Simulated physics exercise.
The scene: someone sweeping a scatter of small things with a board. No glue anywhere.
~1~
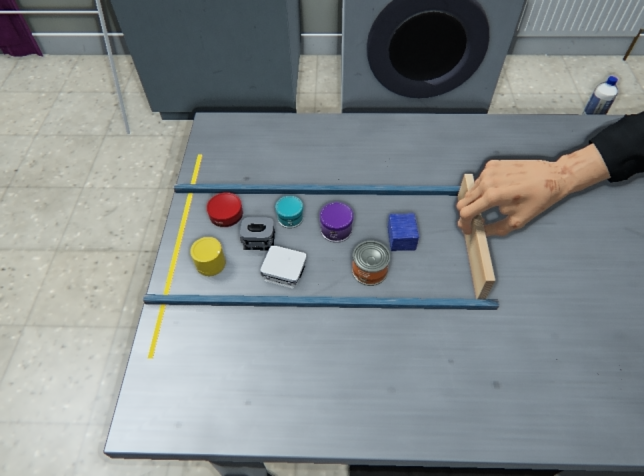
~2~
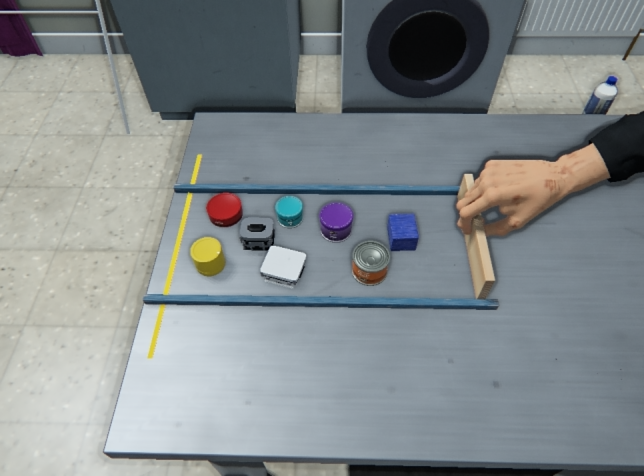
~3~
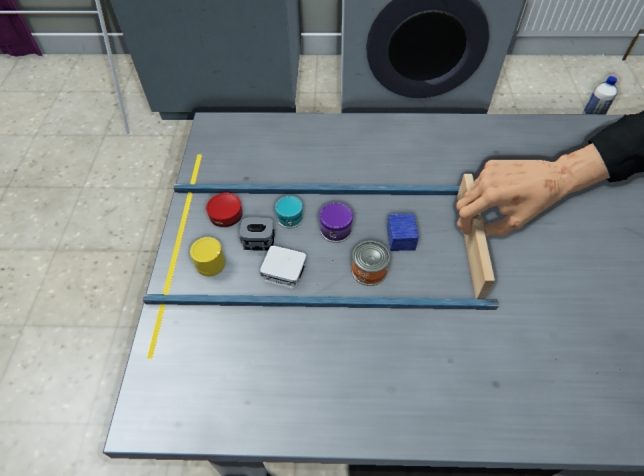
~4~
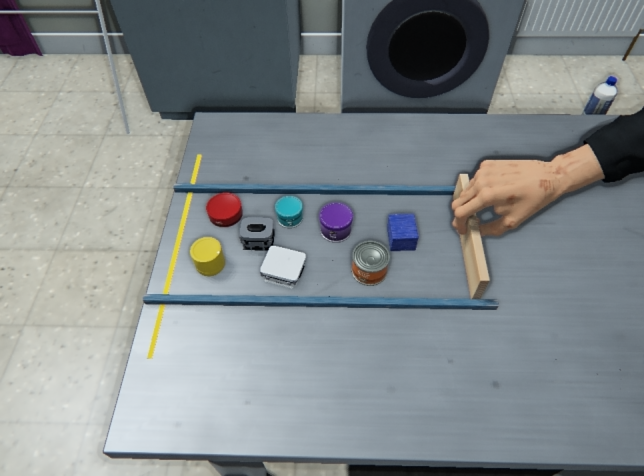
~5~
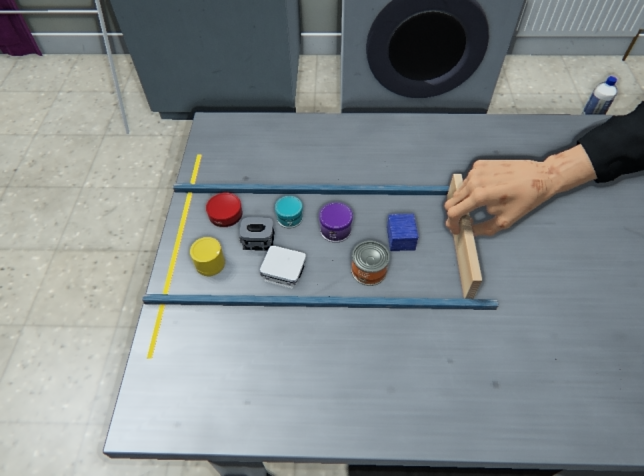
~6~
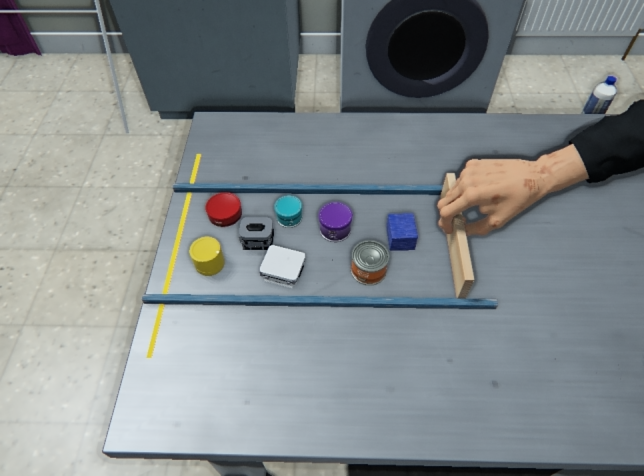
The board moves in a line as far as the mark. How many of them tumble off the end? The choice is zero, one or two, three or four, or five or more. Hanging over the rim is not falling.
The number that fall off is five or more.
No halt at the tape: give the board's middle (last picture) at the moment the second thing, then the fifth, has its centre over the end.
Near (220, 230) and (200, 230).
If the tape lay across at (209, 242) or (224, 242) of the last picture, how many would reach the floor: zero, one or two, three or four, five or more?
For each place: Either one or two; just one or two.
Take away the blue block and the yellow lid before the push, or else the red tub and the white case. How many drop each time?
The counts: 3 and 3.
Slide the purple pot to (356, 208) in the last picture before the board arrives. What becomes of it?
The purple pot remains up.
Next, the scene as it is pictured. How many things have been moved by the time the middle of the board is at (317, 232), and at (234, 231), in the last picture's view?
First 6, then 8.
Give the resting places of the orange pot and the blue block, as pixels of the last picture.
The orange pot stops around (151, 260); the blue block around (165, 229).
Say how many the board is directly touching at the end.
3 of them.
Soon after, none off yet; yellow lid at rest near (208, 256); red tub at rest near (224, 210); grey case at rest near (257, 234).
Then, none off yet; yellow lid moved about its own width near (167, 262); red tub moved a little near (208, 202); grey case moved well along near (197, 241).
At rest, the number that fall off is five or more; fallen, purple pot, white case, grey case, red tub and yellow lid.
